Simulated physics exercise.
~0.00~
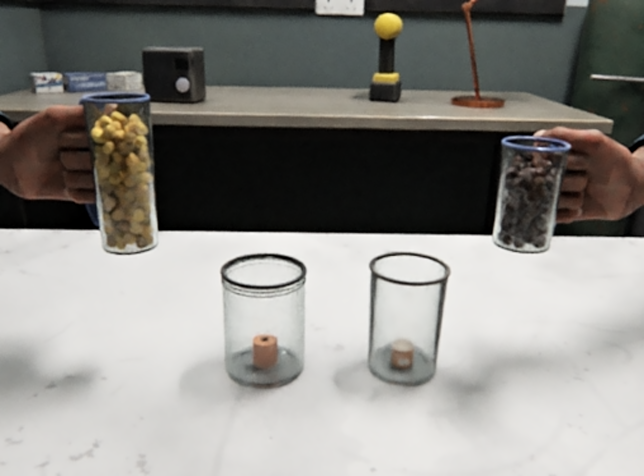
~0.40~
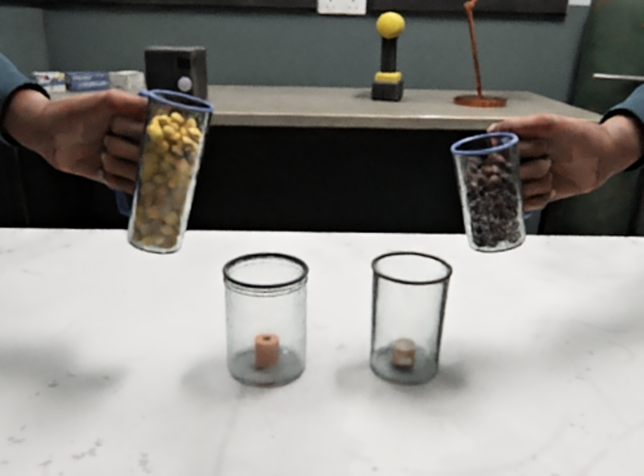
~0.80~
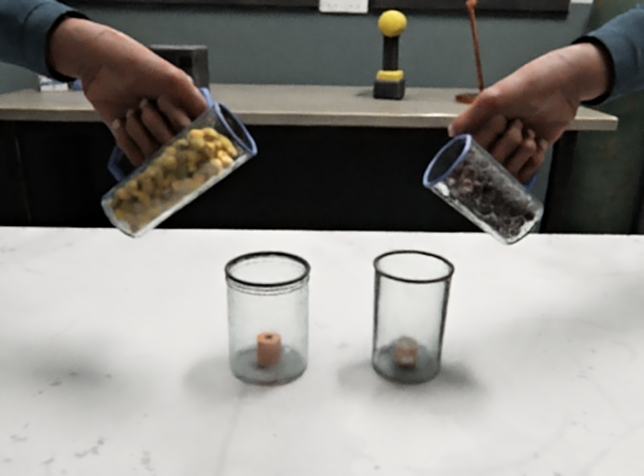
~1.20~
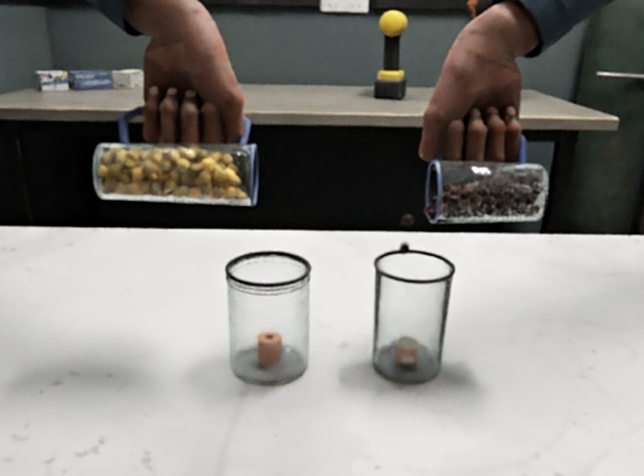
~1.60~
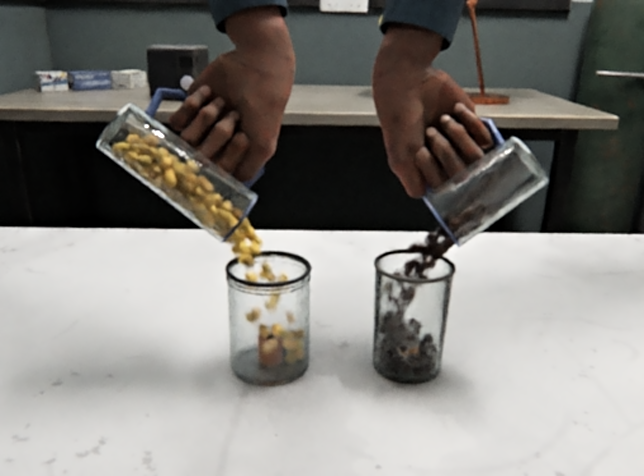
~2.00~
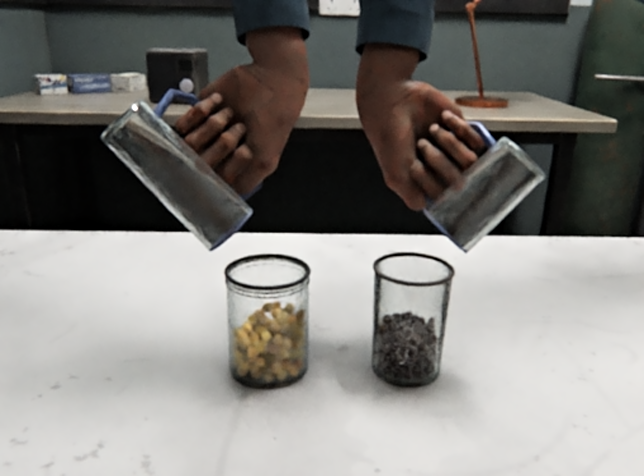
Two hands brought cups of yellow chunks and dark bits inward over two clear containers on a table and tipped them until both emptied, the dark bits falling first, leaving each container about half full and the small object inside each buried.
